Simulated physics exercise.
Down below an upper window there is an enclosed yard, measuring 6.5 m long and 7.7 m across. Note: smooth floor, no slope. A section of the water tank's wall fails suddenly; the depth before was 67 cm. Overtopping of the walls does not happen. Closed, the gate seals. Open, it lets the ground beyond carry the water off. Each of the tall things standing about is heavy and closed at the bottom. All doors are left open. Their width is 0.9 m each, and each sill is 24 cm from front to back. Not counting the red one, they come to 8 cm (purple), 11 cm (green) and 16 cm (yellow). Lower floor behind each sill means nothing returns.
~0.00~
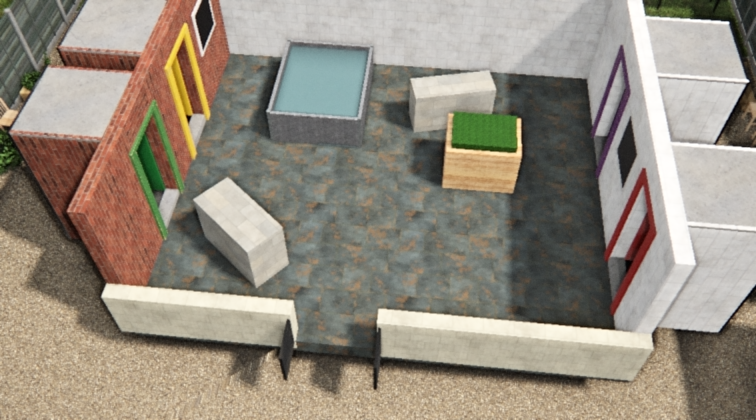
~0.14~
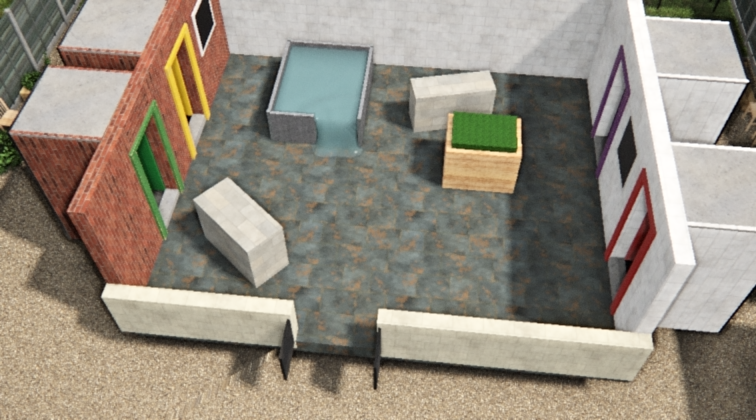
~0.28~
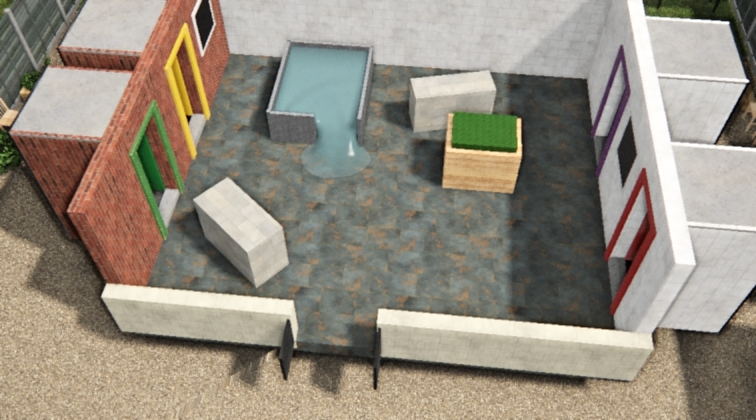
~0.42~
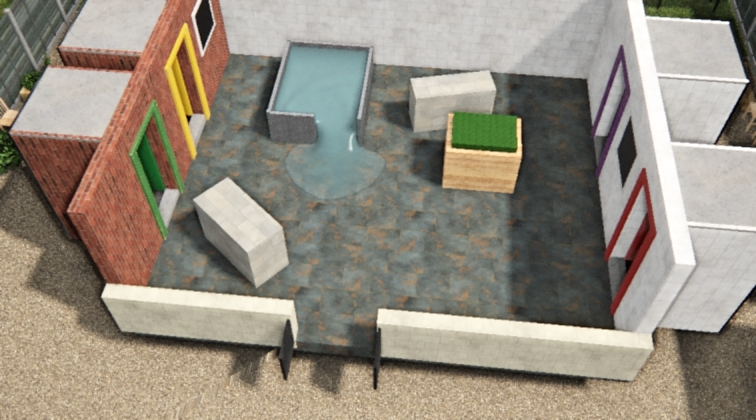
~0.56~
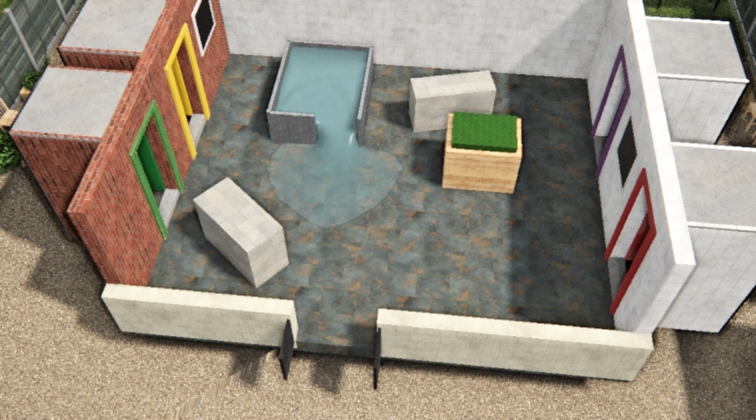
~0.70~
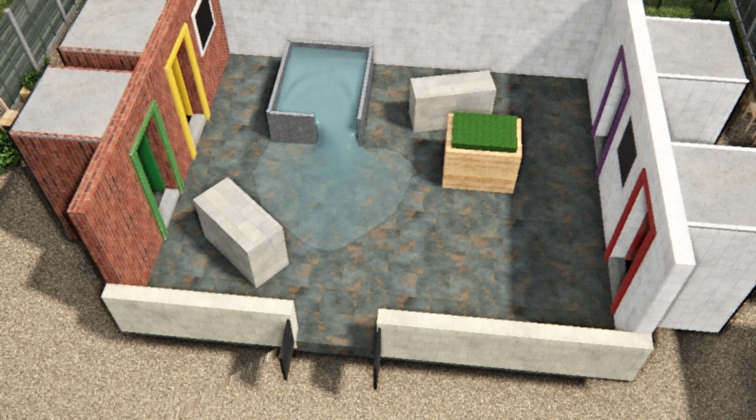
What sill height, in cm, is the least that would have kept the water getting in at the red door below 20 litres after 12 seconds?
The least height is about 5.5 cm.
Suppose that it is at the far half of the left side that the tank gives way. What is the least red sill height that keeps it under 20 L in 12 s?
Minimum height: Approx. 7.0 cm.
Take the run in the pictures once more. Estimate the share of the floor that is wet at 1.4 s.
I'd say near 25 percent.
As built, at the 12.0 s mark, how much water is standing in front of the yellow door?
Some 2.0 cm.
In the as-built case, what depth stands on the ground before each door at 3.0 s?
Purple door 0 cm, green door 7 cm, yellow door 0 cm, red door 0 cm.
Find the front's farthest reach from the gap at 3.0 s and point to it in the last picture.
Pixel close to (611, 357).
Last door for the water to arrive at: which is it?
Door: Purple.
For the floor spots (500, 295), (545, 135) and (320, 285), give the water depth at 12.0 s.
Roughly 4, 3 and 3 centimetres.
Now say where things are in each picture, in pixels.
The first picture shows still water, 67 cm deep, in the water tank at (323, 81); the red door at (627, 250) is dry.
In the second picture, water pours out at (337, 134) and has run 0.3 m, to (323, 155); about 9 cm deep outside, 67 cm at the back.
In the third picture, water pours out at (337, 136) and has run 0.8 m, to (319, 174); about 10 cm deep outside, 67 cm at the back.
In the fourth picture, the front is at (318, 194), 1.3 m from the gap at (337, 136); 1.7 m2 of floor is wet, 67 cm left at the back.
In the fifth picture, the front is at (322, 223), 2.0 m from the gap at (337, 136); 3.1 m2 of floor is wet, 65 cm left at the back.
In the sixth picture, water pours out at (337, 136) and has run 2.4 m, to (322, 246); about 4 cm deep outside, 59 cm at the back; the red door at (627, 250), 5.7 m from the gap, is still 4.0 m from the nearest water.
After 1.4 s water covers 25 % of the floor, deepest (38 cm) near (346, 148); it has not reached the red door.
After 3.0 s water covers 45 % of the floor, deepest (24 cm) near (337, 147); it has not reached the red door.
After 12.0 s water covers 85 % of the floor, deepest (7 cm) near (584, 108); 4 cm at the red door, 0 litres in over its 16 cm sill.
At the red door as built, the water arrived by 3.6 s and peaked near 8 cm at 7.0 s.
With a sill of 4.5 cm, 31 litres would have come in within the 12 s; with 6.5 cm, 9 litres. So under 20 litres takes about 5.5 cm.
